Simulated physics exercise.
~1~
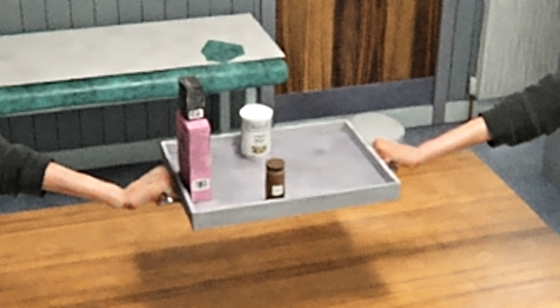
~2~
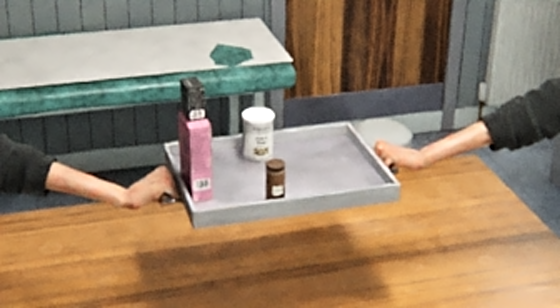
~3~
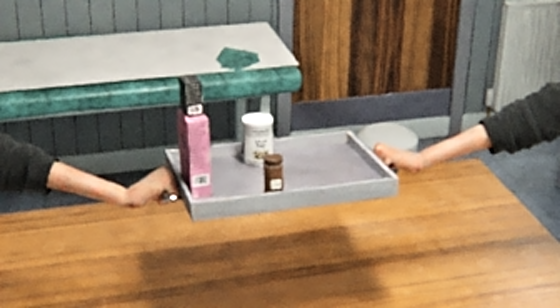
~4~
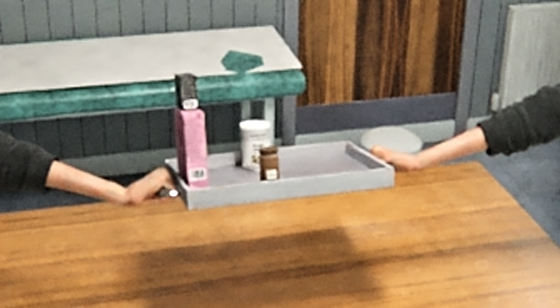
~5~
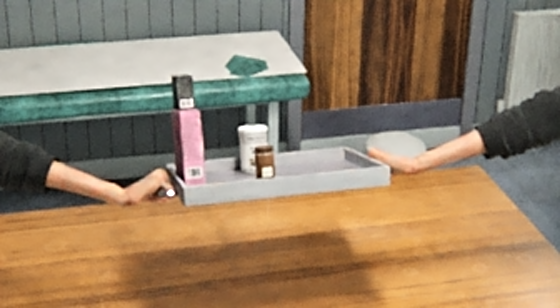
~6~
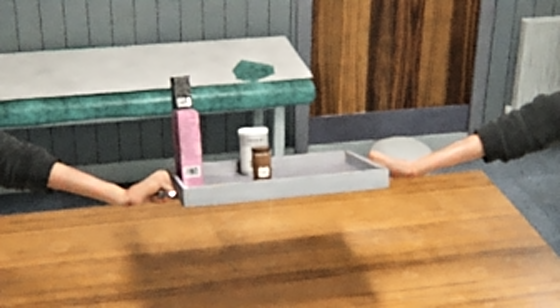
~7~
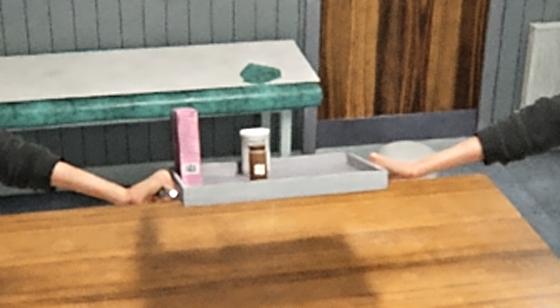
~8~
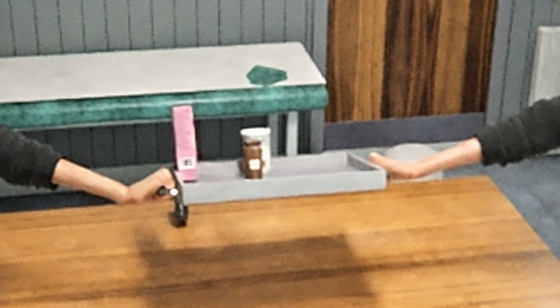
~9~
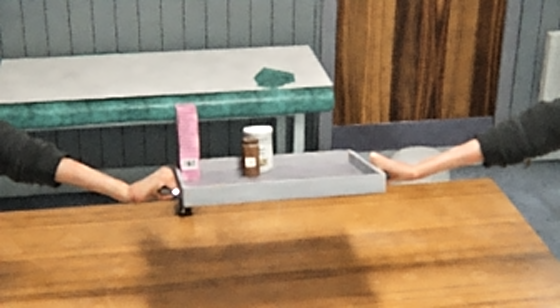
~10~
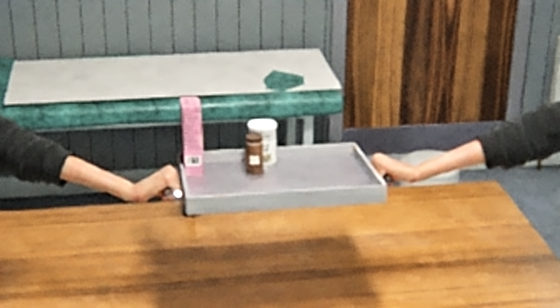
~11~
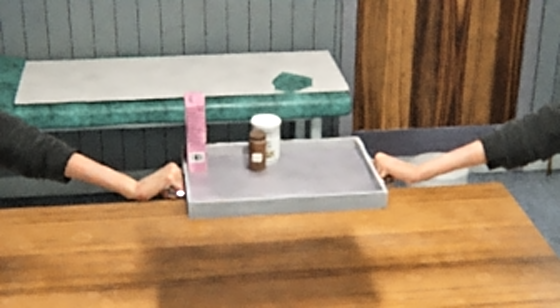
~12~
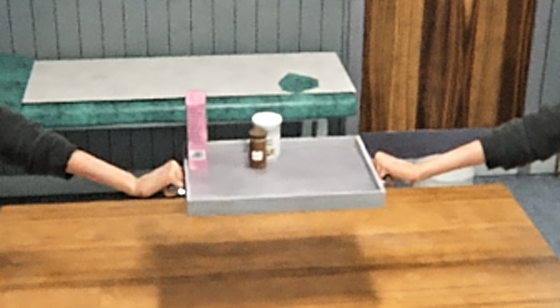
Two hands tipping a gray tray away and levelling it, the black packet falling off while pink packet and two containers stay aboard.
